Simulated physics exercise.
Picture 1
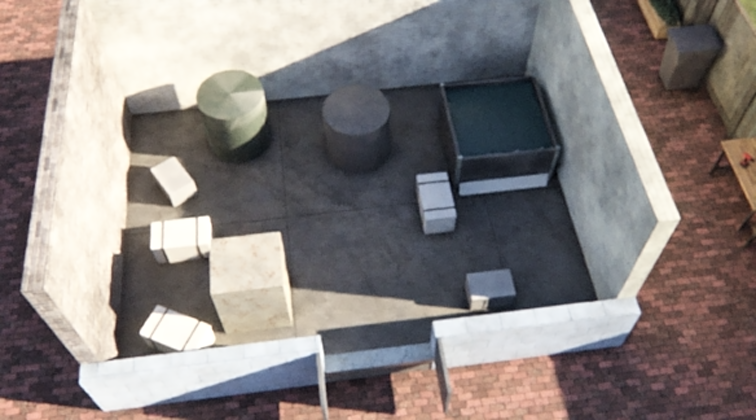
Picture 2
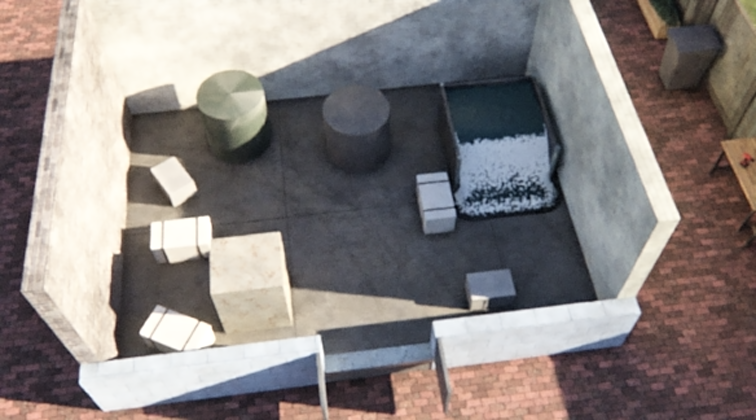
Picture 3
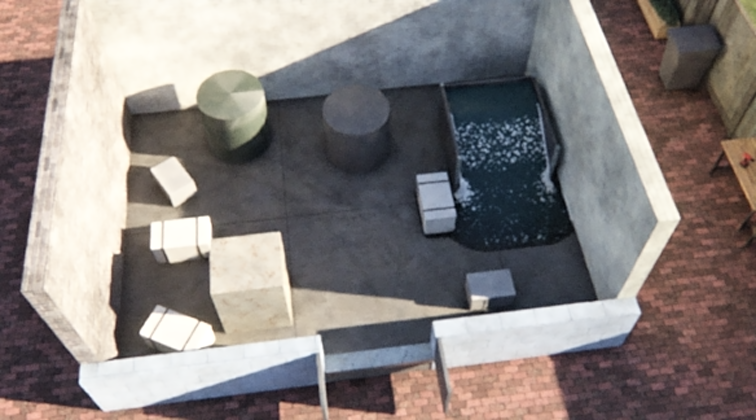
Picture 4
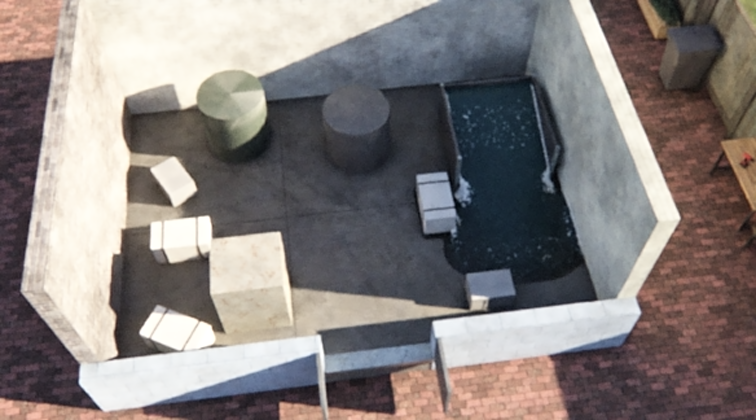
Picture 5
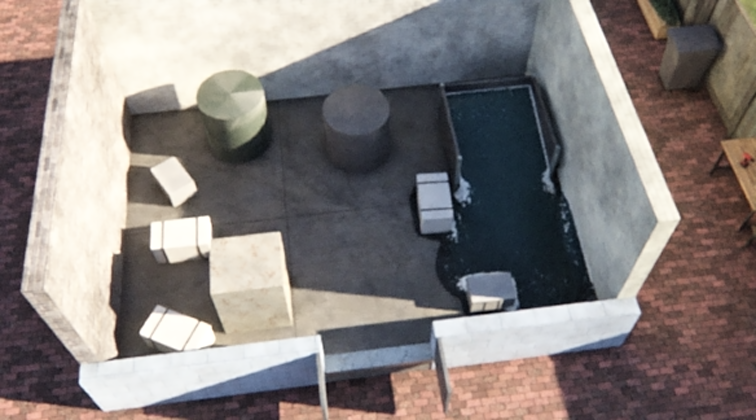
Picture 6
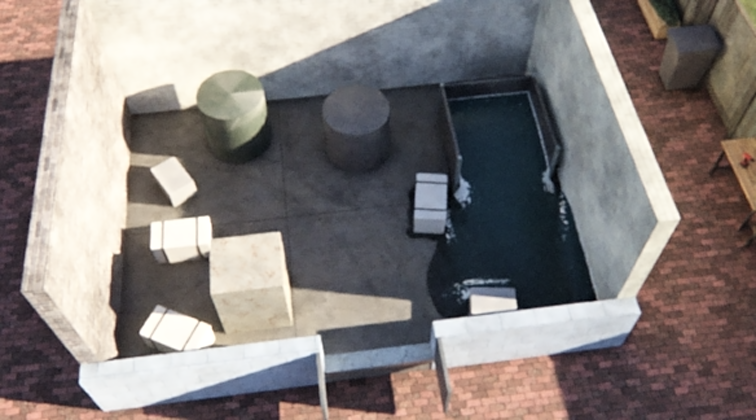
Dark water pouring from an opened tank in a walled court, spreading along the right side and nudging a pale crate slightly.
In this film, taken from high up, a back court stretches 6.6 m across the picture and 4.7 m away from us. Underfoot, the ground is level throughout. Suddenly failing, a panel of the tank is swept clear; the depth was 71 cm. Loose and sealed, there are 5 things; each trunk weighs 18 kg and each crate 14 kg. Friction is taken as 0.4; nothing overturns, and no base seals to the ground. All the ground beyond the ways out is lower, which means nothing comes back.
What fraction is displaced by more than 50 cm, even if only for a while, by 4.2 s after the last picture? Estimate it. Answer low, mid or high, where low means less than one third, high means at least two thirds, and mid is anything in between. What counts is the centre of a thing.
Mid.
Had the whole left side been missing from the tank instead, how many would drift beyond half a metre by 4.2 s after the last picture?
4.
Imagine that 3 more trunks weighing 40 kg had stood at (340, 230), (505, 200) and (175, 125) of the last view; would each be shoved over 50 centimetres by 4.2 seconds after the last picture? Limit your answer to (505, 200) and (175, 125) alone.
Taking them in turn, the first is above the mark and the second below the mark.
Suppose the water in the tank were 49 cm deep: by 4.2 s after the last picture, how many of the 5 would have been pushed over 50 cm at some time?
The count would be 2.
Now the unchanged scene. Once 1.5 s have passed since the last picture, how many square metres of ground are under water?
About 10.0 m2.
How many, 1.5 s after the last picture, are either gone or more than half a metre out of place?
Tally at that time: 1.
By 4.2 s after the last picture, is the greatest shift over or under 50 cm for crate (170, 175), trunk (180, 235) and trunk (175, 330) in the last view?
The first is inside the limit, the second inside the limit, and the third beyond the limit.
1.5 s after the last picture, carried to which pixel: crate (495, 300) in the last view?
My estimate: Around (407, 316).
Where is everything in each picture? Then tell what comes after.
A crate at (491, 284) rests on the ground; a trunk at (436, 196) rests on the ground; 2.0 m2 under water; 0 of 5 have shifted, in the first picture.
A crate at (491, 284) rests on the ground; a trunk at (436, 196) rests on the ground; 2.8 m2 under water; 0 of 5 have shifted, in the second picture.
A crate at (491, 284) rests on the ground; a trunk at (436, 196), on the bottom; water covers 3.8 m2; 0 of 5 have shifted, in the third picture.
A crate at (491, 284) rests on the ground; a trunk at (436, 196), on the bottom; water covers 4.9 m2; 0 of 5 have shifted, in the fourth picture.
A crate at (492, 287) rests on the ground, 5 cm from its start; a trunk at (435, 196) rests on the ground; 5.8 m2 under water; 0 of 5 have shifted, in the fifth picture.
A crate at (494, 301) rests on the ground, 26 cm from its start; a trunk at (431, 196) rests on the ground, 8 cm from its start; 6.5 m2 under water; 2 of 5 have shifted, in the sixth picture.
Then, 0.4 s after the last picture 0 of 5 are over 50 cm from their spots; 1 afloat.
Then, 1.5 s after the last picture 1 of 5 are over 50 cm from their spots; 1 afloat.
Then, 2.8 s after the last picture 1 of 5 are over 50 cm from their spots; 0 afloat.
Then, 4.2 s after the last picture 3 of 5 are over 50 cm from their spots, and 3 have been at some point; 0 afloat.
